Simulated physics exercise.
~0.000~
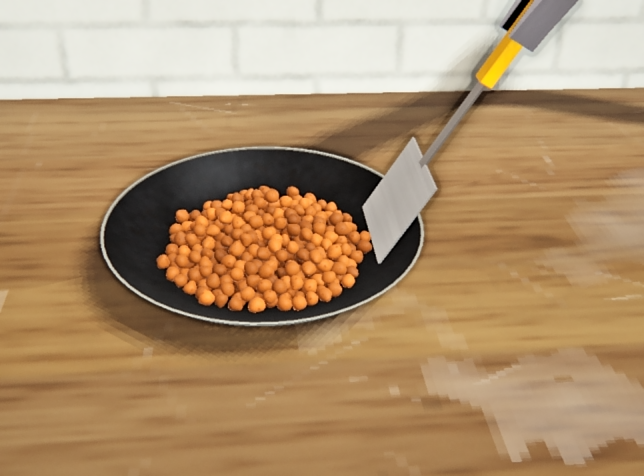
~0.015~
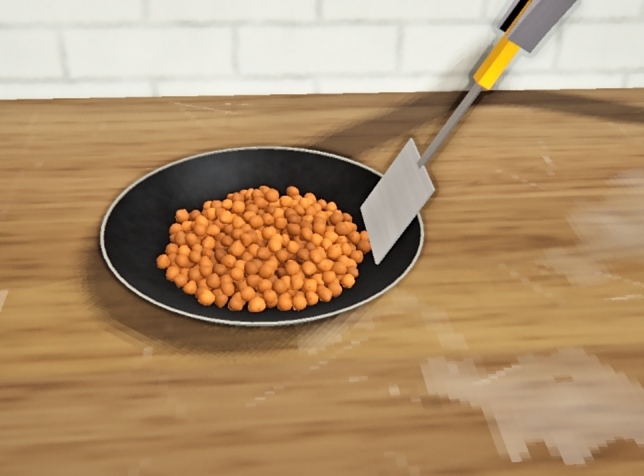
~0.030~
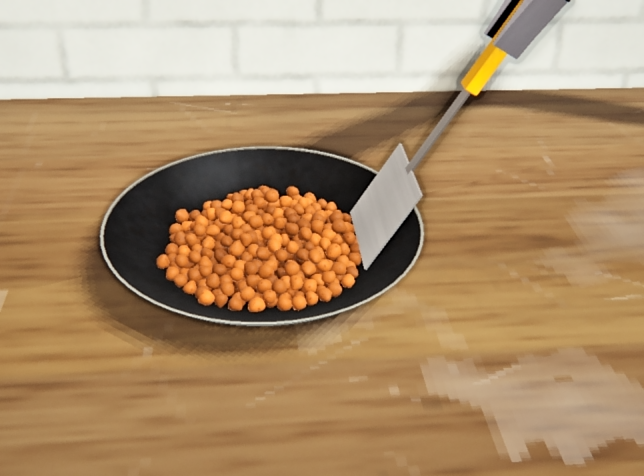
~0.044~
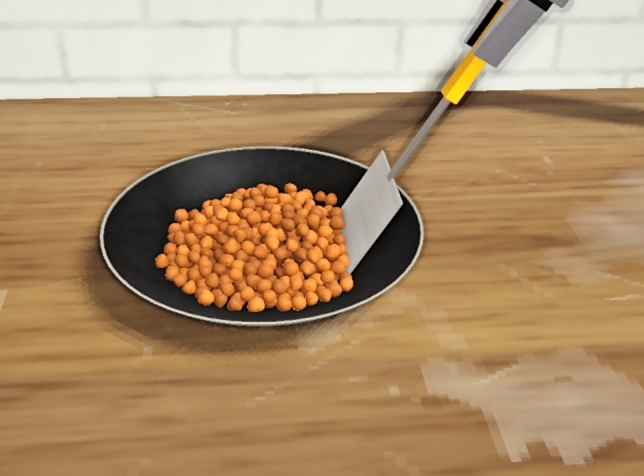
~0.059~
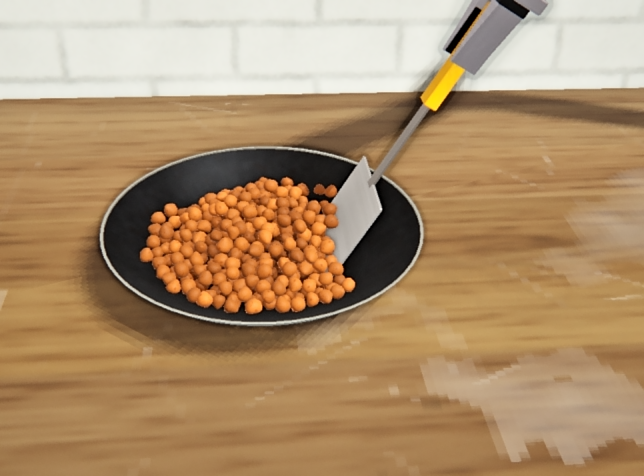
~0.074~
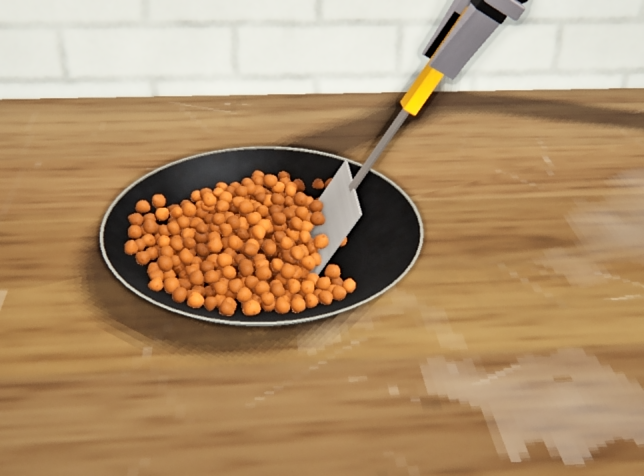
Robot arm gripping a metal spatula, sliding its blade leftward through a black pan and pushing a pile of orange-brown nuts left.
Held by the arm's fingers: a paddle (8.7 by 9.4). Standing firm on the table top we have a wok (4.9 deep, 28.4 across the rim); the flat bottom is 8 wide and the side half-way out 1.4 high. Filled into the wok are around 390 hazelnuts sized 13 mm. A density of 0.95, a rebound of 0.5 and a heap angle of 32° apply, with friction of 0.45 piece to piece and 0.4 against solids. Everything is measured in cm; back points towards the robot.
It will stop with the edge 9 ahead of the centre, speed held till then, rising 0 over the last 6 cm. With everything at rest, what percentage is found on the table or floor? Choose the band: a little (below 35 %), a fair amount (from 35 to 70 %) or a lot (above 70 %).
It is a fair amount, from 35 to 70 %.
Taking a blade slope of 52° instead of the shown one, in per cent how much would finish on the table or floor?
About 50 per cent.
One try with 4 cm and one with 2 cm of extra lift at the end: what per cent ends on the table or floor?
Roughly 50 per cent, then 55 per cent.
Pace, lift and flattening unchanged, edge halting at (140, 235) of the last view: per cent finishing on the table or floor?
Around 65 percent ends on the table or floor.
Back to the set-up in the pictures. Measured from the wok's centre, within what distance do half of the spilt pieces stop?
Distance, approx.: 34 cm.
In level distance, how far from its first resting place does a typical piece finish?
It comes to some 19 cm.
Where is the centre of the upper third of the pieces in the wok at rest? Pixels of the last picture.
Centre: Roughly (167, 239).
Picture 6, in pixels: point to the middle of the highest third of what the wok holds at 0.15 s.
The middle sits at approx. (186, 218).
By 0.11 s, sloping 60°, highest piece 8 above the table; 383 in the wok, 4 on the blade or in flight.
By 0.15 s, sloping 60°, highest piece 9 above the table; 370 in the wok, 17 on the blade or in flight.
By 0.36 s, sloping 60°, highest piece 9 above the table; 181 in the wok, 178 on the table or floor, 28 on the blade or in flight.
By 1.41 s, sloping 60°, highest piece 5 above the table; 206 on the table or floor, 181 in the wok.
Final count, 206 on the table or floor, 181 in the wok. That is 53 % on the table or floor.
